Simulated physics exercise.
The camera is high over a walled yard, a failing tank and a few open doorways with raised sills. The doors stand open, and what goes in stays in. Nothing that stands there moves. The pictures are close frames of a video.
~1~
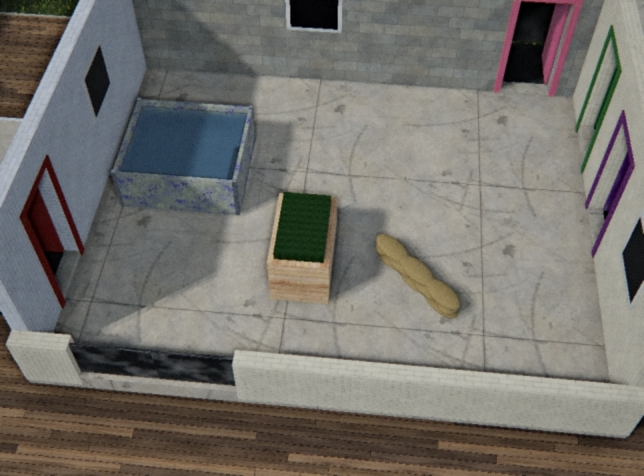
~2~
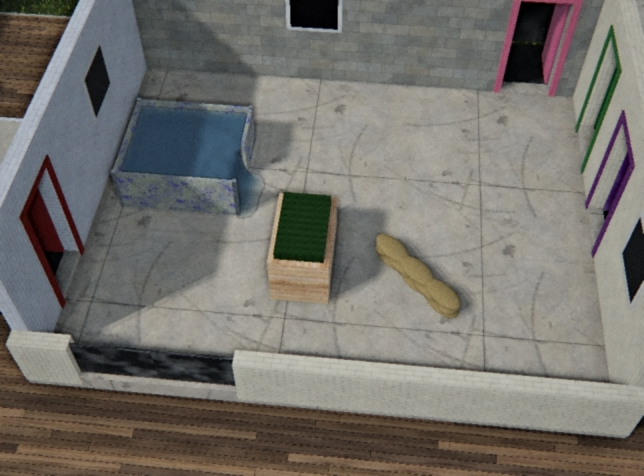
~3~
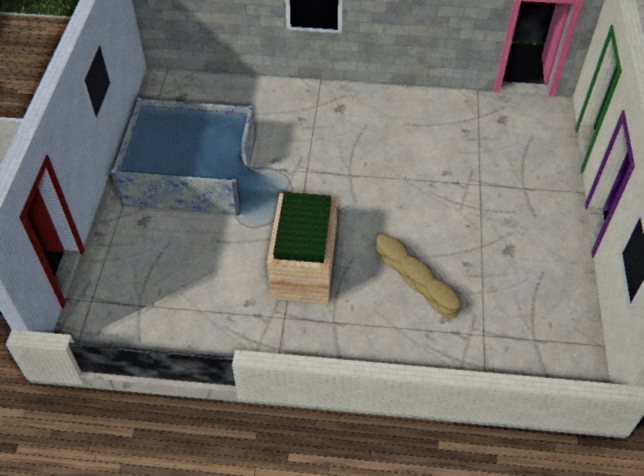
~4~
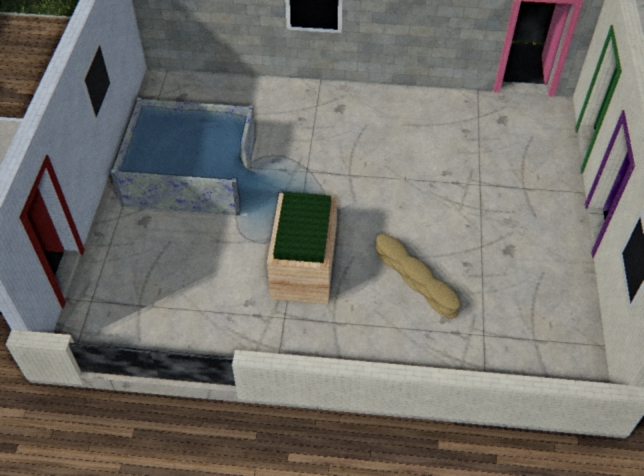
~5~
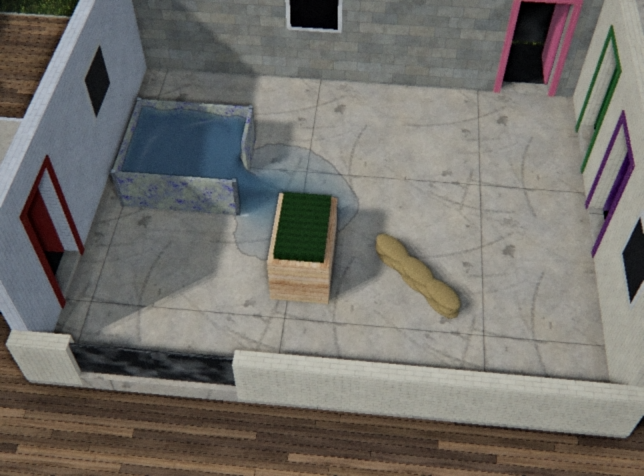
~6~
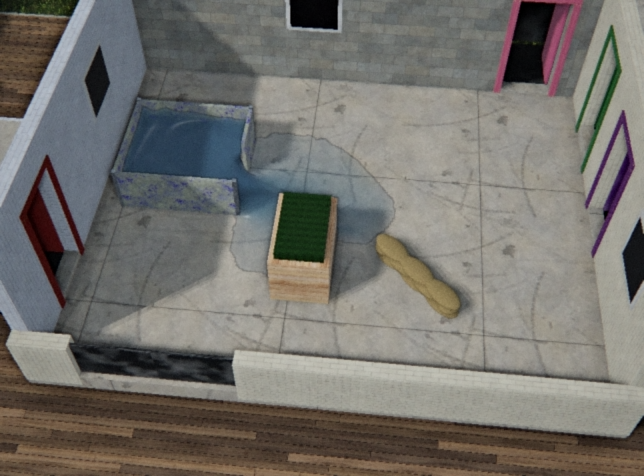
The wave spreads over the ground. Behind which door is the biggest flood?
The purple doorway takes the most.
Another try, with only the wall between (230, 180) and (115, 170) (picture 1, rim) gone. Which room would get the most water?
That is the red one.
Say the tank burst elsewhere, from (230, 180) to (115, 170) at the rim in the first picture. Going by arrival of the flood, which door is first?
I say the door marked red.
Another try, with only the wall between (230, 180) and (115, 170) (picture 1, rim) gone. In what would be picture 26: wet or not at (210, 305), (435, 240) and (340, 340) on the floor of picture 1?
One after the other: Under water, dry, flooded.
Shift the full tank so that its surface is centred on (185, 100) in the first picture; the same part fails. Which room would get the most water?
It is the one in purple.
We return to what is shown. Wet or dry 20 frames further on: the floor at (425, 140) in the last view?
Answer: Under water.
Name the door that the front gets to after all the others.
It is the one in red.
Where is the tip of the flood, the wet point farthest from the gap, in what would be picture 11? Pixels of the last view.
Around (510, 267).
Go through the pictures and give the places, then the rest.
The open tank at (185, 143) is whole and still, in the first frame.
The front is at (248, 214), out from the gap at (240, 184), in the second frame.
The front is at a hidden place, out from the gap at (240, 185), in the third frame.
The front is at a hidden place, out from the gap at (240, 186), in the fourth frame.
The front is at (353, 211), out from the gap at (240, 185), in the fifth frame.
Water pours out at (240, 185) and has run to (388, 219), in the sixth frame.
A moment on, water covers 25 % of the floor; purple door not reached, green door not reached, red door not reached, pink door not reached.
Next, water covers 40 % of the floor; purple door a trickle in, green door not reached, red door not reached, pink door not reached.
Then, water covers 55 % of the floor; purple door a lot in, green door wet at the sill, nothing in, red door not reached, pink door wet at the sill, nothing in.
Later, water covers 65 % of the floor; purple door a lot in, green door wet at the sill, nothing in, red door wet at the sill, nothing in, pink door some in.
In the end, water covers 85 % of the floor; purple door a lot in, green door wet at the sill, nothing in, red door wet at the sill, nothing in, pink door some in; the purple door has let in the most.
